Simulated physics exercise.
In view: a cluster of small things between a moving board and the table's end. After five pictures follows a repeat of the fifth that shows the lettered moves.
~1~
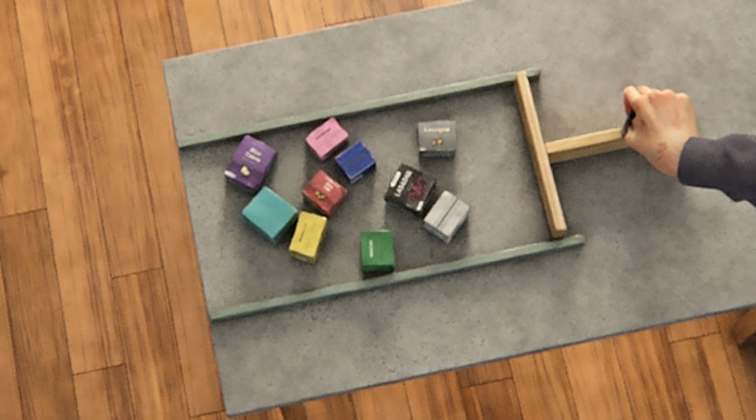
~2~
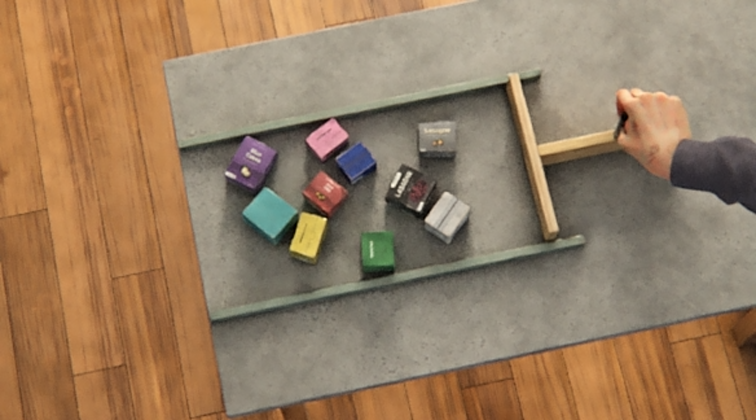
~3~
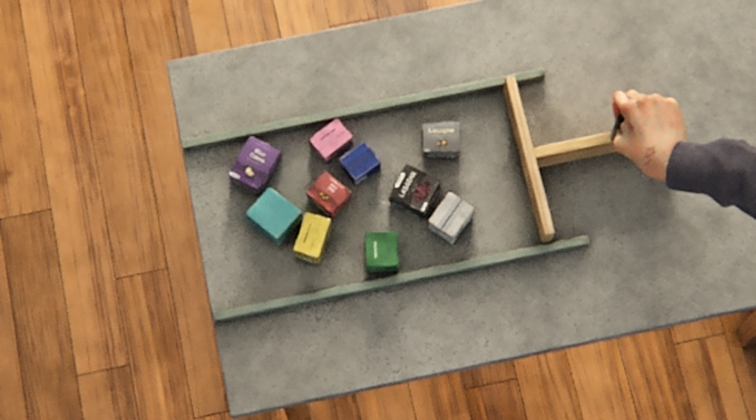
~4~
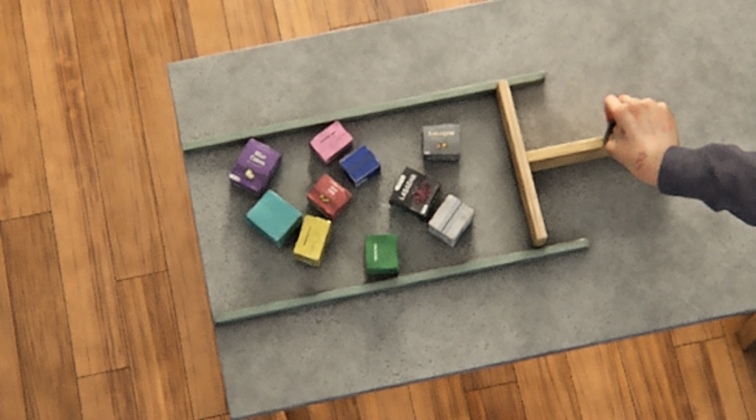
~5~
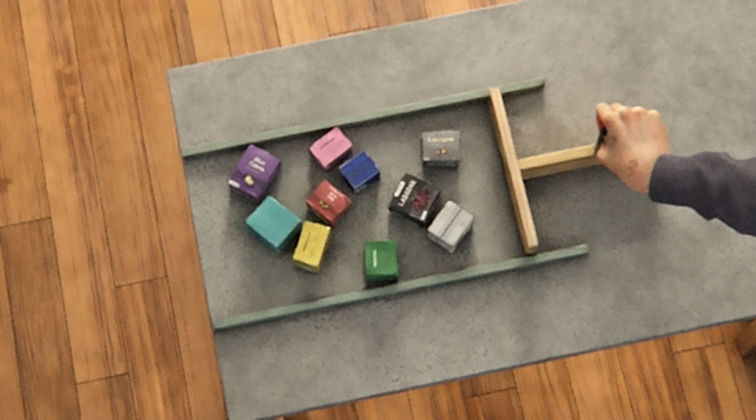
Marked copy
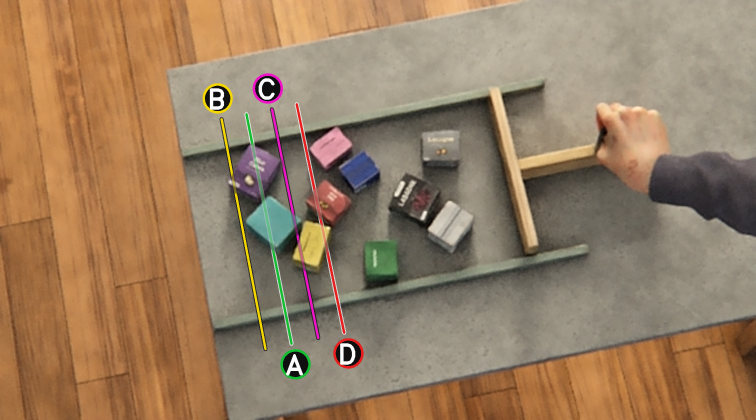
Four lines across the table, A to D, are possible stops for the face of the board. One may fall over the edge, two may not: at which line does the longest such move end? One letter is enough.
It can go as far as C.
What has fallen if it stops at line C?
The turquoise block.
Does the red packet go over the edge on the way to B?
Yes.
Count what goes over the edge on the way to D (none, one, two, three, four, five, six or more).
The count is none.
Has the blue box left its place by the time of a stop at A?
By then, yes.
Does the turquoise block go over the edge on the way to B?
Yes.
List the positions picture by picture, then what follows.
Purple box (251, 165); pink packet (327, 140); white box (446, 217), in the first picture.
Board (534, 152); red packet (325, 195), in the second picture.
Board (530, 154); black packet (414, 191), in the third picture.
Board (522, 158); yellow packet (313, 241), in the fourth picture.
Board (514, 166); green packet (381, 261); purple box (255, 174); pink packet (331, 150), in the fifth picture.
On the copy, A at (268, 226); B at (243, 231); C at (295, 221); D at (320, 216).
On C. First, board (436, 181); white box (418, 243); grey box (403, 158).
Then, board (359, 197); turquoise block (254, 237); red packet (283, 209).
Finally, board (297, 209); turquoise block over the edge; purple box (195, 182); one fallen.
By contrast, A drops two; B drops six; D is within the limit but short.
